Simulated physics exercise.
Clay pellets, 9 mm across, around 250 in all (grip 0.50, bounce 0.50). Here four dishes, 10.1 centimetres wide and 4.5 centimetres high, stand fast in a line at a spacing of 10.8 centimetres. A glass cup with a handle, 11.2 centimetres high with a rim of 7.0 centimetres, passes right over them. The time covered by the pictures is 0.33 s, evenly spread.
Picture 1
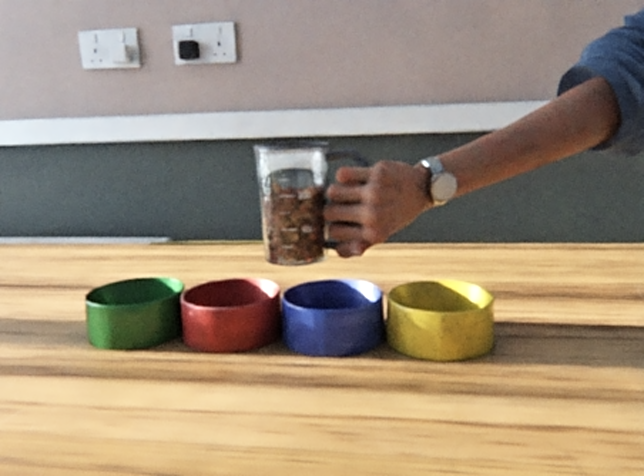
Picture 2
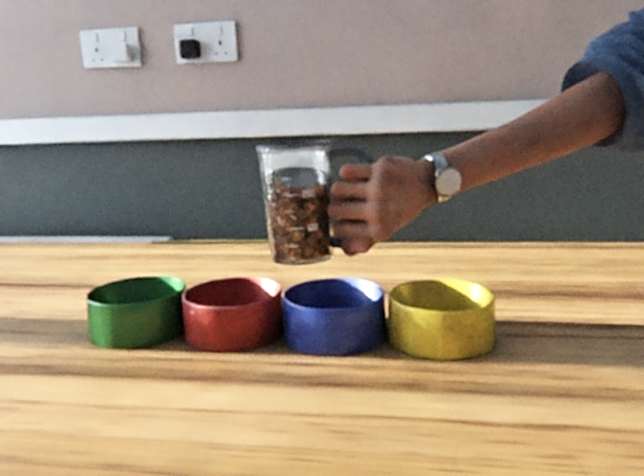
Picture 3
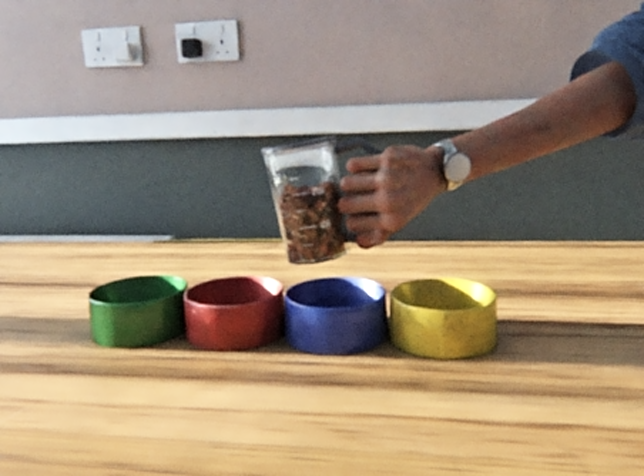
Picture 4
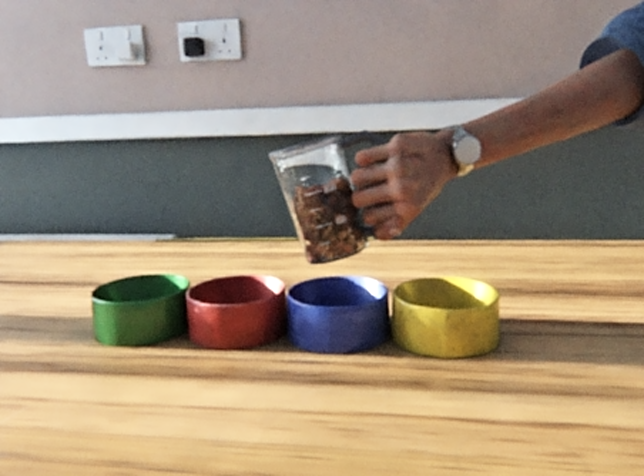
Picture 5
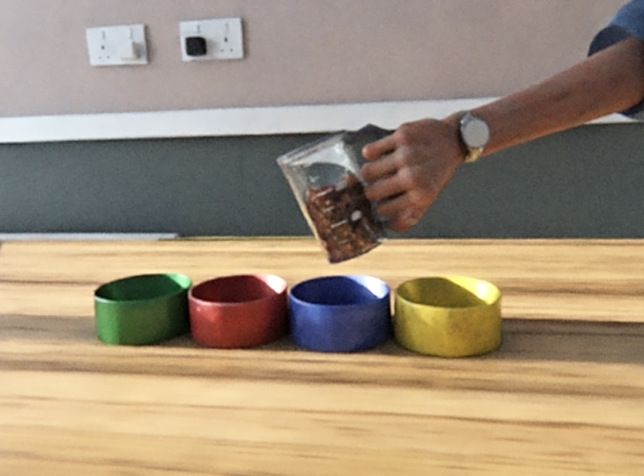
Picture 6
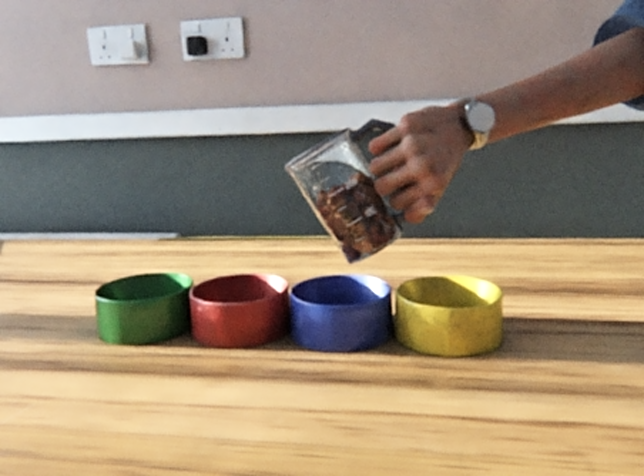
A clear cup of brown pieces, held by a hand wearing a watch, moved slightly right above green, red, blue and yellow dishes while gradually tilting to the left.
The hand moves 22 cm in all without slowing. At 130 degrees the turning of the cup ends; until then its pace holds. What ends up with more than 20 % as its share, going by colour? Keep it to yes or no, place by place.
Place by place: Red dish no, blue dish no, green dish no, yellow dish yes, counter no.
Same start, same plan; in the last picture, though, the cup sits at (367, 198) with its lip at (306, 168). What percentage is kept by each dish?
In the end red holds 0, blue holds 0, green holds 0, yellow holds 100.
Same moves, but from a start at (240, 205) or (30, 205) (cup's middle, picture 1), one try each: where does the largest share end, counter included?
Largest amount - try one: Yellow, try two: Green.
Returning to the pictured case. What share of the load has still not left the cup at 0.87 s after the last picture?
About 80 %.
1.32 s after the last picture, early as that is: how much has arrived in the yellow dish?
About 100 percent.
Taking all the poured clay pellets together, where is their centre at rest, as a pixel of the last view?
I'd say roughly (451, 313).
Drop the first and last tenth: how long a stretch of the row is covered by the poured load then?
I'd put it near 6 cm.
Then, 0.52 s after the last picture, tilt 86 degrees; cup holds 100 %.
Then, 0.87 s after the last picture, tilt 124 degrees; cup holds 80 %, yellow 20 %.
Then, 1.32 s after the last picture, tilt 130 degrees; cup holds 0 %, yellow 100 %.
In the end, red 0 %, blue 0 %, green 0 %, yellow 100 %, counter 0 %.
